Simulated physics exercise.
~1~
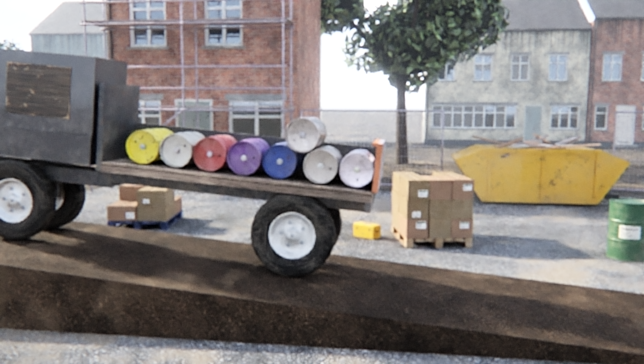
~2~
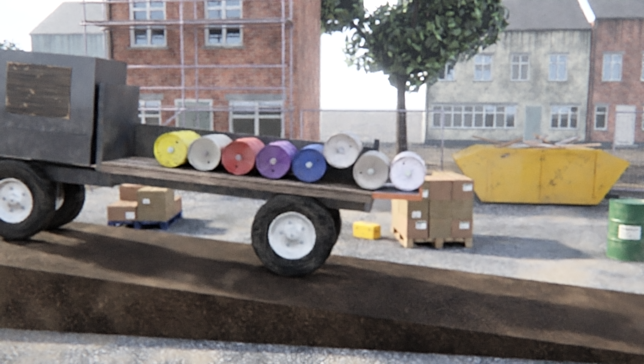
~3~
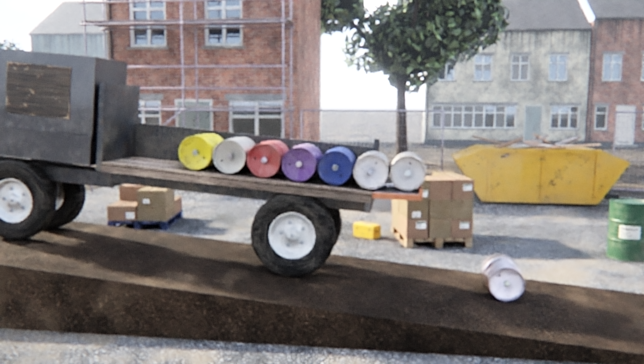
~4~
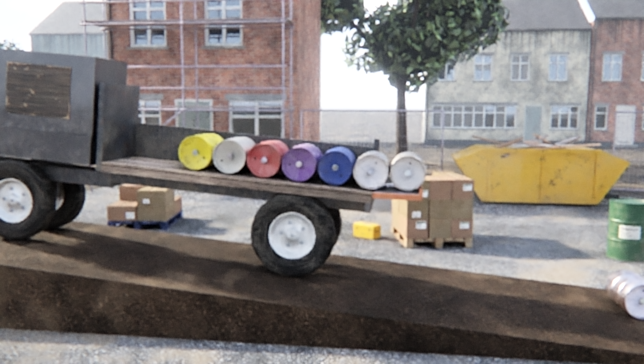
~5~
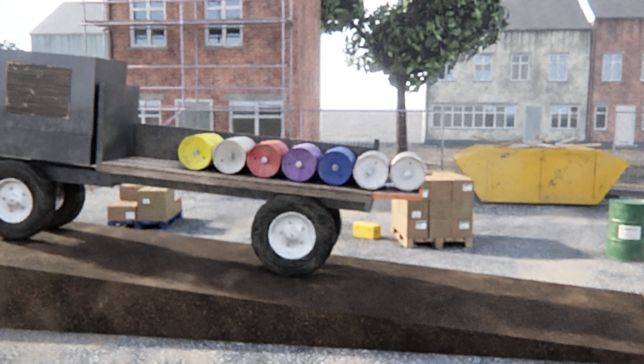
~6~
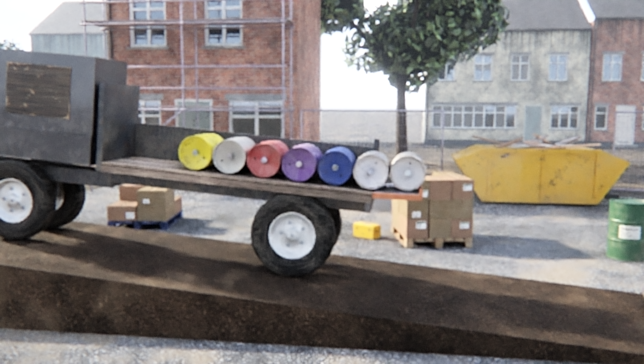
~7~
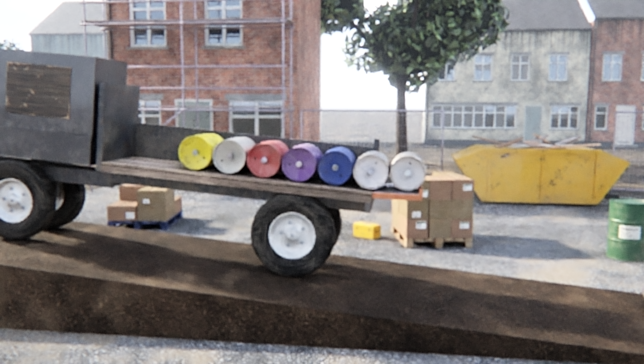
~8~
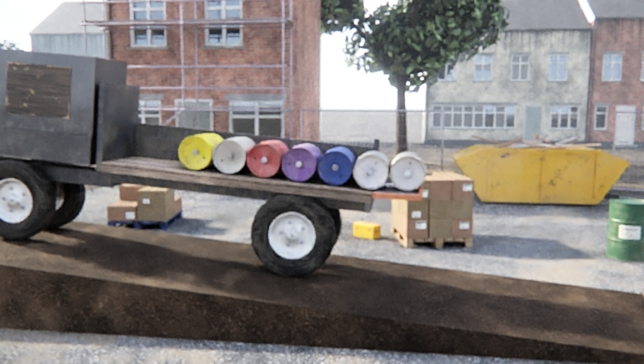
Building yard with truck's tailgate dropping, coloured drums rolling right, one pale drum tumbling down the slope, the others stopping aboard.
